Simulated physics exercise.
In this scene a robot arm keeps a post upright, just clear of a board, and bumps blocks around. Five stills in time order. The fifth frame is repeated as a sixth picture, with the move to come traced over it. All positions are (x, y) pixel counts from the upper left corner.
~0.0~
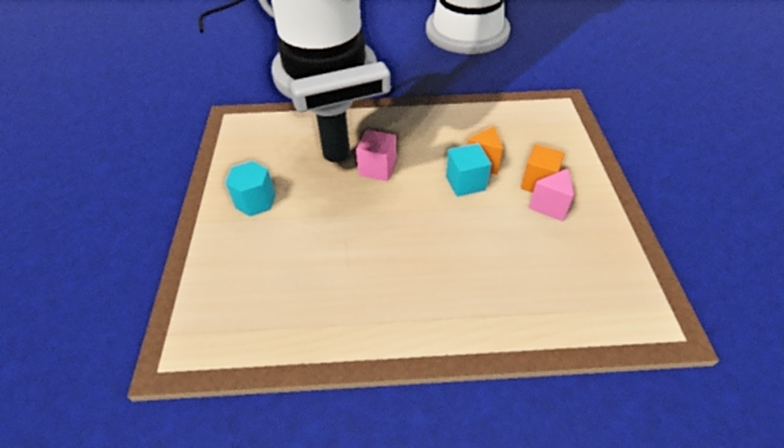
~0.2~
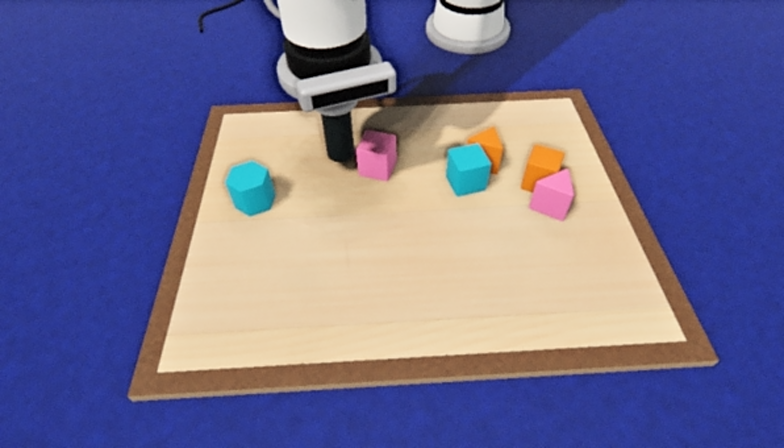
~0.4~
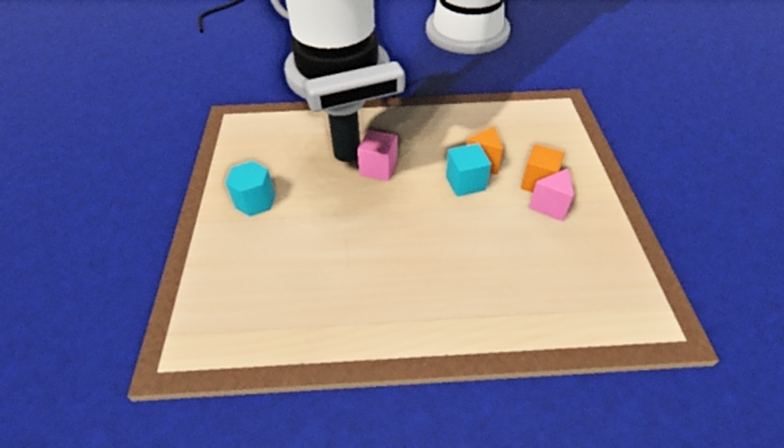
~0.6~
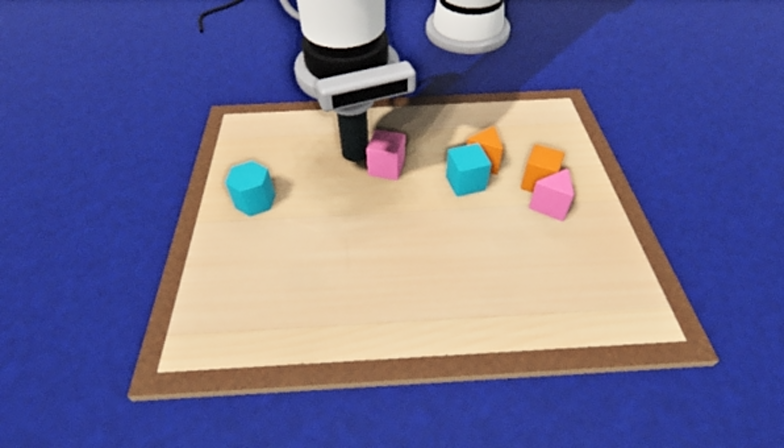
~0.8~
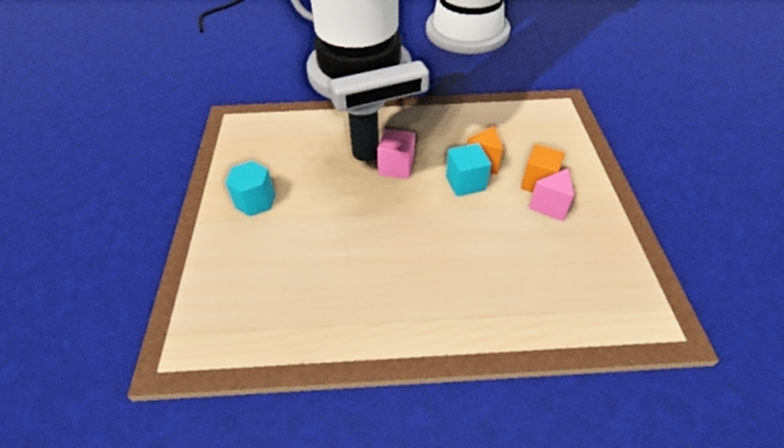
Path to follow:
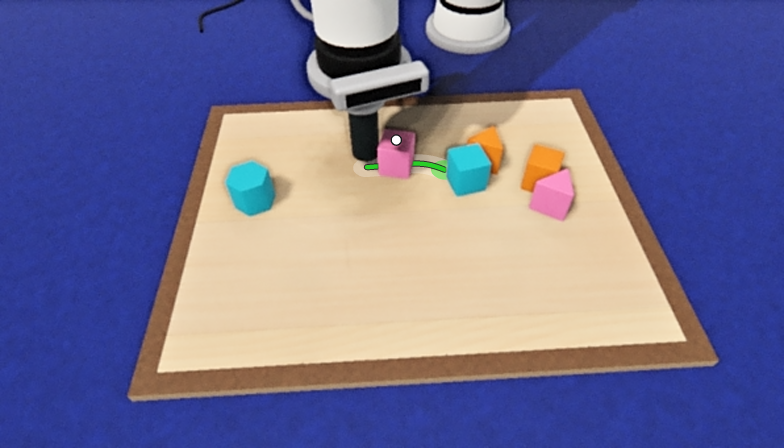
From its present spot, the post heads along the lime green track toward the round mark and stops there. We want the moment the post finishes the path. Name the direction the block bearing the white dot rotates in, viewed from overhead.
Turns anticlockwise.
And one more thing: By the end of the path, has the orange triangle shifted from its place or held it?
Displaced.
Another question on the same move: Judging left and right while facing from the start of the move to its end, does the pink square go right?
No
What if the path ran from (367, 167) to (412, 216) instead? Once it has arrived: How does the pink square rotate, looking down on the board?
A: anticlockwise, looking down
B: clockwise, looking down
My answer is option A.
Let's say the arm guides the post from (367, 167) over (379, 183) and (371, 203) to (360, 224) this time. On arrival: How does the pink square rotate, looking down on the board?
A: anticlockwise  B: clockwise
I'll go with A - anticlockwise.
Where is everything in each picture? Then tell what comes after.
Post tip (337, 153); block tops, pink square (377, 142); turquoise square (470, 156); orange triangle (488, 137), in the first frame.
Post (341, 153); blocks unchanged, in the second frame.
Post (347, 153); blocks unchanged, in the third frame.
Post (356, 153); pink square (386, 141), in the fourth frame.
Post (366, 153); pink square (396, 140); turquoise square (470, 156); orange triangle (488, 137), in the fifth frame.
Path on the board, from (367, 167) by way of (393, 165) and (420, 164) to (445, 170); the dot is on the pink square.
What follows on the original path. Halfway along, post (407, 149); pink square (438, 135).
At the end, post (446, 155); pink square (473, 134), turned 40° anticlockwise; turquoise square (477, 159); orange triangle (511, 135), turned 15° clockwise.
